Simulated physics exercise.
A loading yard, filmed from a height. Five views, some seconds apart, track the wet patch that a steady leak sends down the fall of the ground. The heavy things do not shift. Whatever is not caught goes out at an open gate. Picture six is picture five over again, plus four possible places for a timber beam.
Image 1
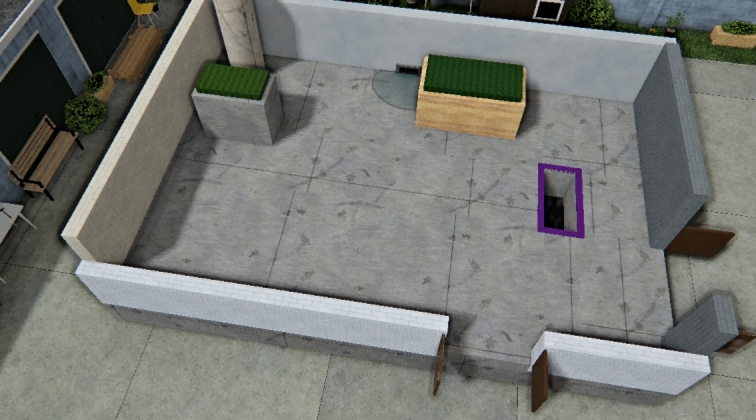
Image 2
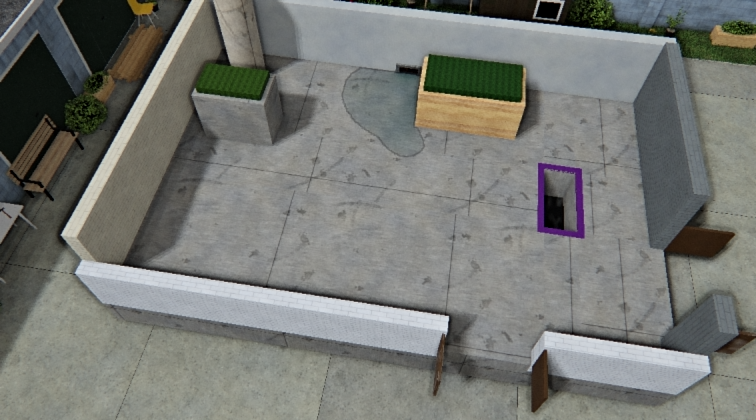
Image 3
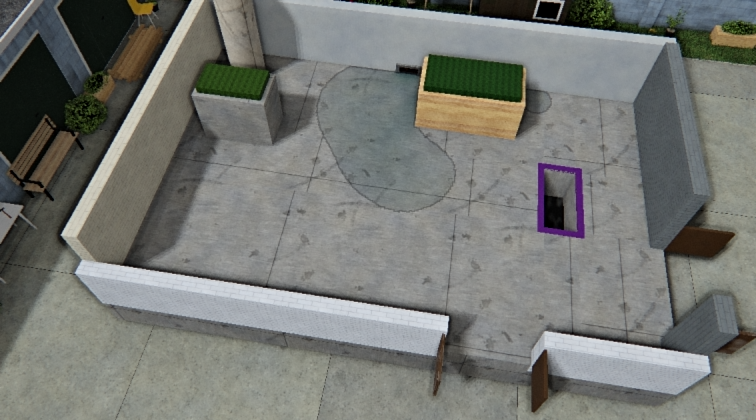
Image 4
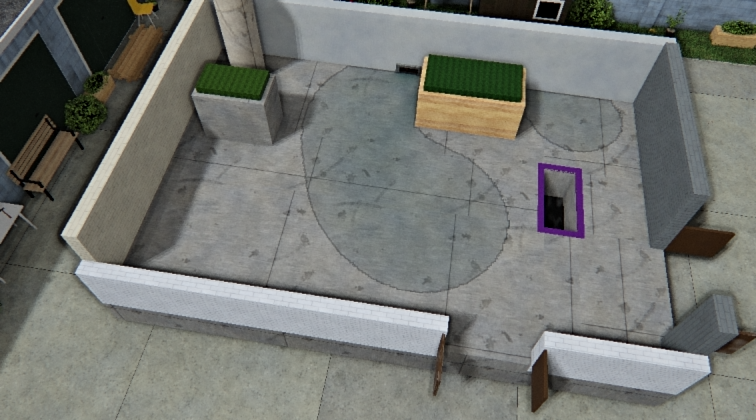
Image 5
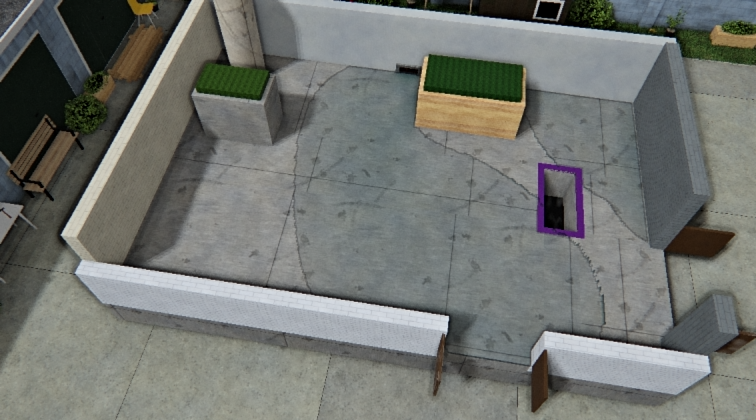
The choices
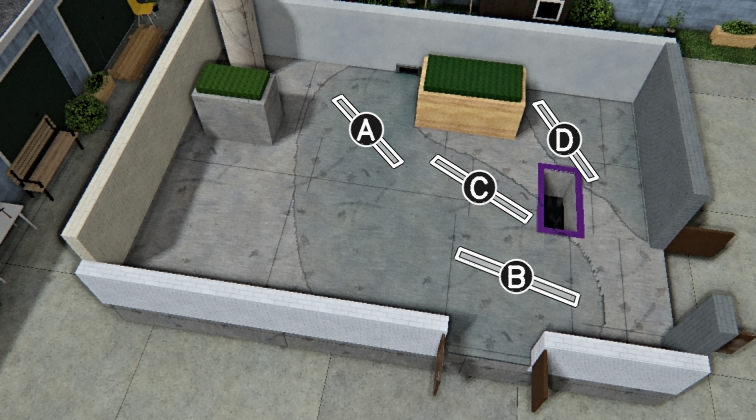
Dark wet patch spreading from beside a wooden planter across a walled concrete yard, passing around a purple-edged rectangular drain.
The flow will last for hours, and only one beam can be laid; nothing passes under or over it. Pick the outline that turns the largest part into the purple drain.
Position A does it best.
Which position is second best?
The answer is D.
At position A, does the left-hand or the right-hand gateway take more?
More leaves on the right.
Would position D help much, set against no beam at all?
Yes, by a good deal.
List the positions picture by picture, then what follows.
In the first frame, outfall at (409, 70); purple drain at (560, 199); open gate at (655, 291); open gate at (487, 344); front seen at (402, 104), 2 % of the ground wet; purple drain still dry.
In the second frame, front seen at (397, 148), 7 % of the ground wet; purple drain still dry.
In the third frame, front seen at (383, 203), 16 % of the ground wet; purple drain still dry.
In the fourth frame, front seen at (455, 283), 33 % of the ground wet; purple drain still dry.
In the fifth frame, front seen at (589, 320), 53 % of the ground wet; purple drain still dry.
On the marked copy, A from (337, 98) to (397, 163); B from (458, 253) to (576, 300); C from (434, 159) to (528, 218); D from (538, 103) to (592, 179).
With A, about 23 % of the stream goes into the purple drain, about 77 % out by the gates.
With B, about 4 % of the stream goes into the purple drain, about 96 % out by the gates.
With C, about 3 % of the stream goes into the purple drain, about 97 % out by the gates.
With D, about 9 % of the stream goes into the purple drain, about 91 % out by the gates.
